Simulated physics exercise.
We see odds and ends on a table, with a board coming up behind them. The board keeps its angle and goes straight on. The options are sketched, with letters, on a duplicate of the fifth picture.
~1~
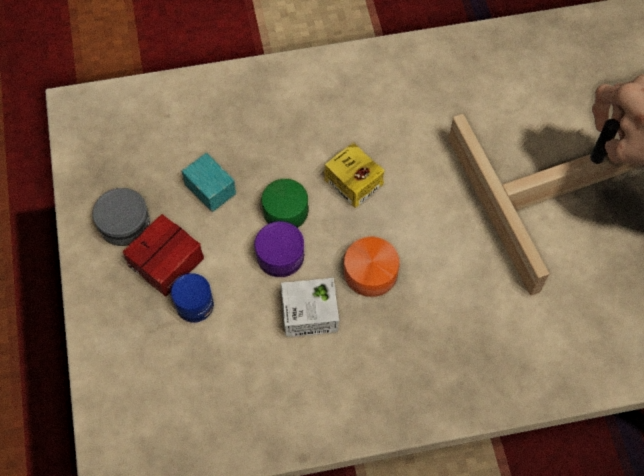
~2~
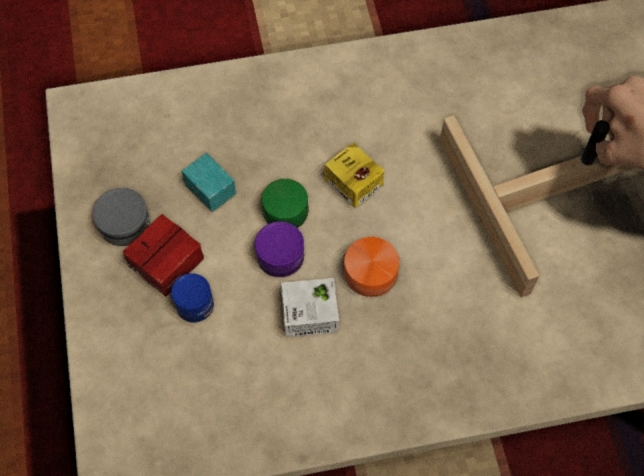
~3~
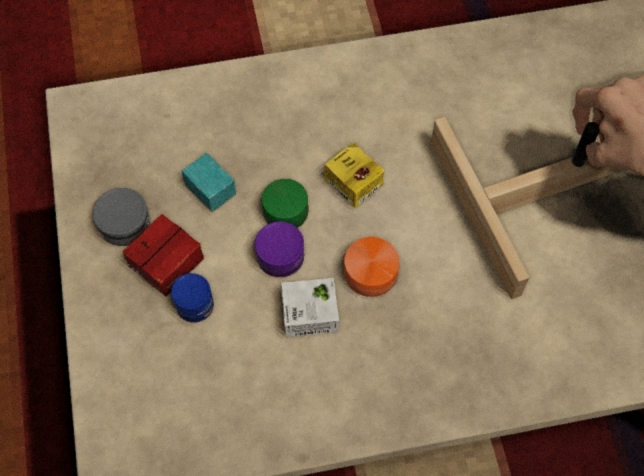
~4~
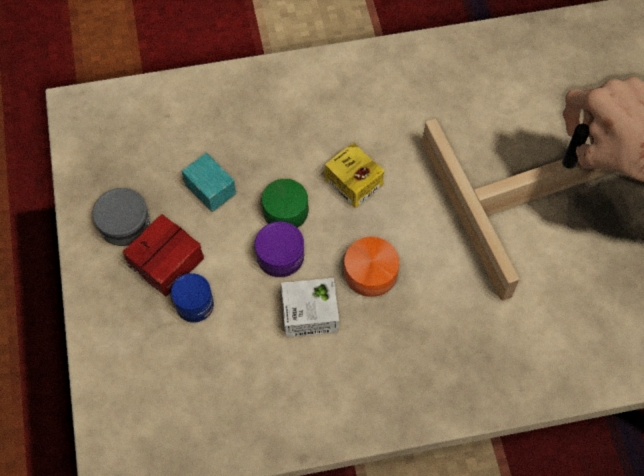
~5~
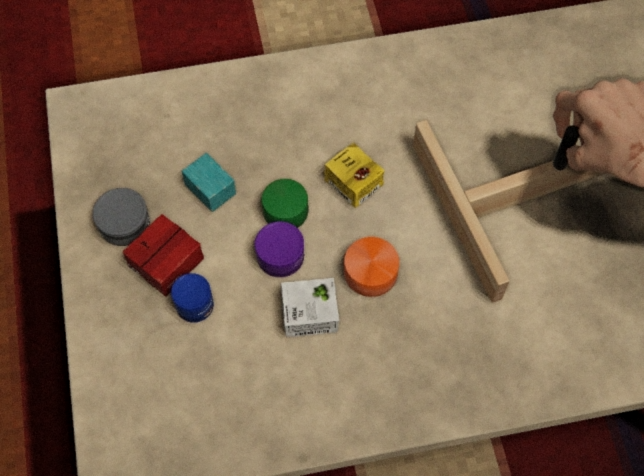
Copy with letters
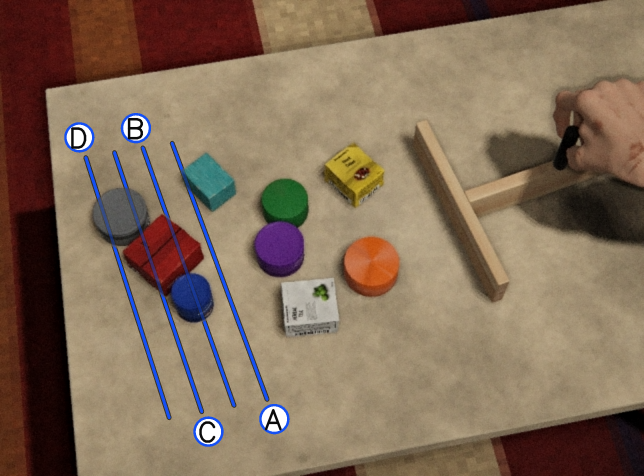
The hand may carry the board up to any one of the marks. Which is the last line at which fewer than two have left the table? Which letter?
It can go as far as C.
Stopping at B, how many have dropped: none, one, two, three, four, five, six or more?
In all, none.
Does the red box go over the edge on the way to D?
Yes.
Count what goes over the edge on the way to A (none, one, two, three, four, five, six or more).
In all, none.
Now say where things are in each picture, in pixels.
The first frame shows blue jar (193, 299); yellow packet (354, 175); board (499, 192).
The second frame shows board (490, 193); grey jar (122, 217).
The third frame shows board (480, 195); purple tub (280, 250).
The fourth frame shows board (470, 197); orange tin (371, 267).
The fifth frame shows board (461, 198); blue jar (193, 299); yellow packet (354, 175); red box (164, 255).
On the copy, A at (216, 263); B at (185, 268); C at (155, 273); D at (125, 279).
On C. First, board (351, 218); white packet (297, 315); orange tin (332, 273).
Then, board (241, 237); grey jar (111, 217); red box (139, 272).
Finally, board (154, 252); red box (66, 301); grey jar (62, 208); none fallen.
By contrast, A is within the limit but short; B is within the limit but short; D drops four.
